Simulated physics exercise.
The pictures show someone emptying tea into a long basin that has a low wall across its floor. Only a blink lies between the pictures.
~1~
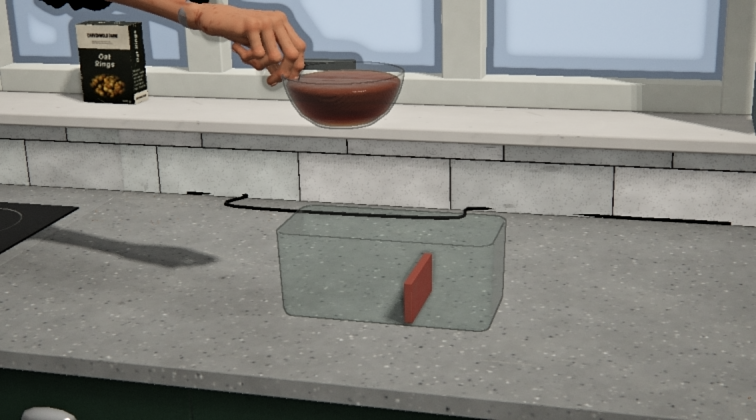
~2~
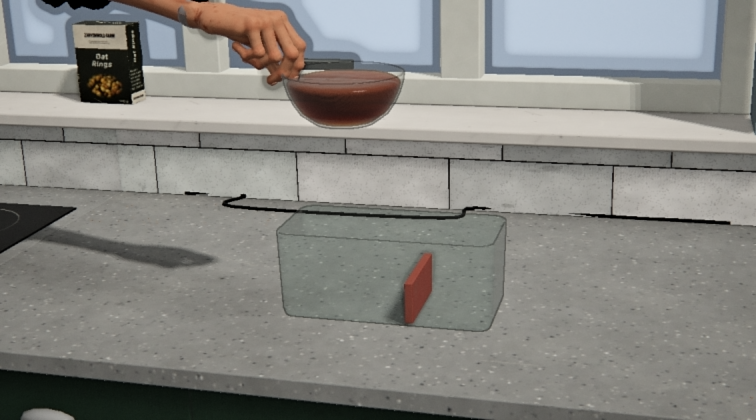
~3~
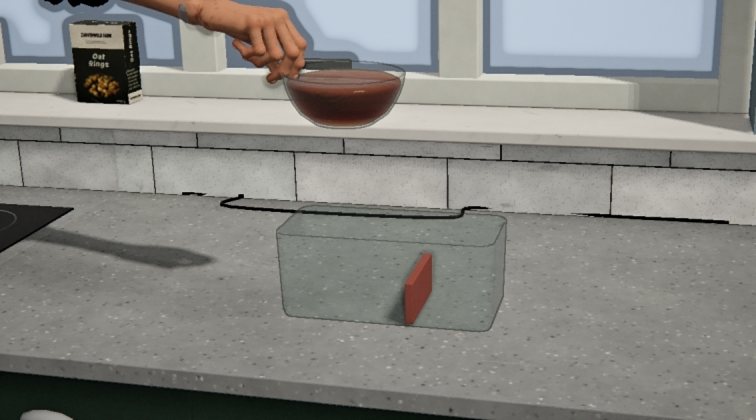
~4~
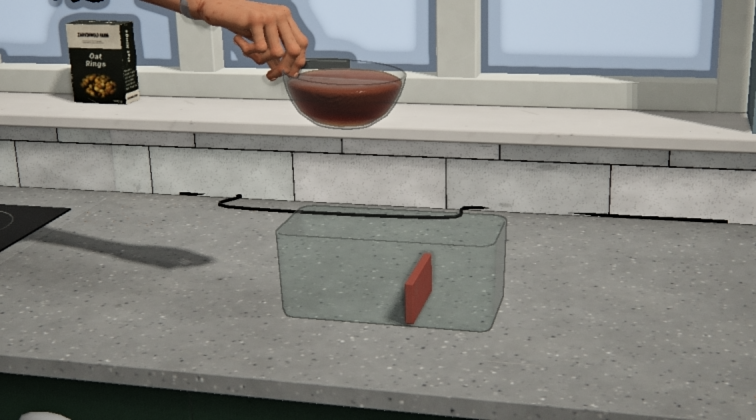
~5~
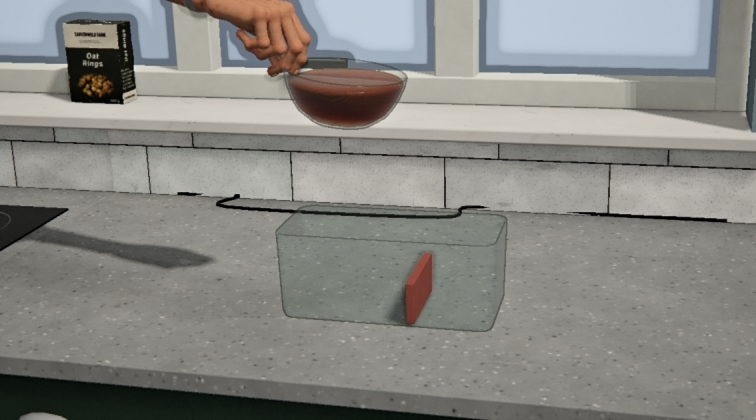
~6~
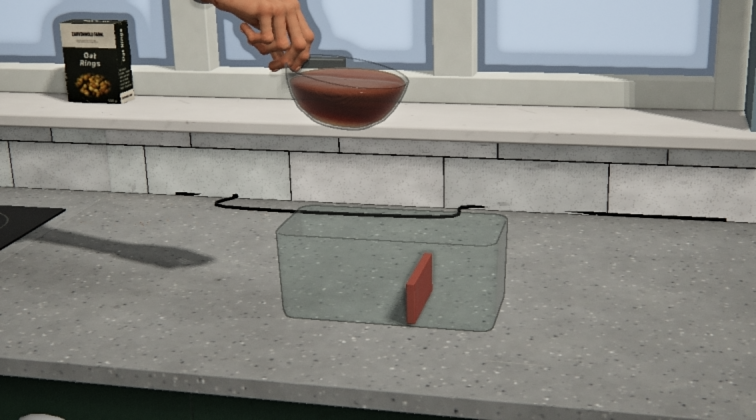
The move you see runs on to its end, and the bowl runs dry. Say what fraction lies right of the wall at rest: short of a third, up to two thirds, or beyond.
In the end more than two thirds is right of the wall.
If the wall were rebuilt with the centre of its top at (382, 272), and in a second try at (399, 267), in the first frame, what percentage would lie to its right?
Near 85 % and 90 %.
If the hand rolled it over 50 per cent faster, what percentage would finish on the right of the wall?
About 70 per cent.
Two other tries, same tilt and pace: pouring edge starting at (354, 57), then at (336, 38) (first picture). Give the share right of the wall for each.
Roughly 45 per cent, and 25 per cent.
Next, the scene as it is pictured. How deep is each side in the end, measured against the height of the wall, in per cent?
The left part 10 per cent, the right part 80.
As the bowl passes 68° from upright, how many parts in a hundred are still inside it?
Roughly 35 in a hundred.
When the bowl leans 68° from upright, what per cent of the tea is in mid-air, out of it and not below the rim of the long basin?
Roughly 45 in a hundred.
A moment on, the tilt is 68° and 35 per cent is still to pour, 0 is left of the wall and 19 right of it.
Next, the tilt is 104° and 0 per cent is still to pour, 14 is left of the wall and 78 right of it.
Then the tilt is 110° and 0 per cent is still to pour, 18 is left of the wall and 79 right of it.
Later the tilt is 110° and 0 per cent is still to pour, 18 is left of the wall and 79 right of it.
At rest 18 per cent lies left of the wall, 79 right of it and 3 outside.
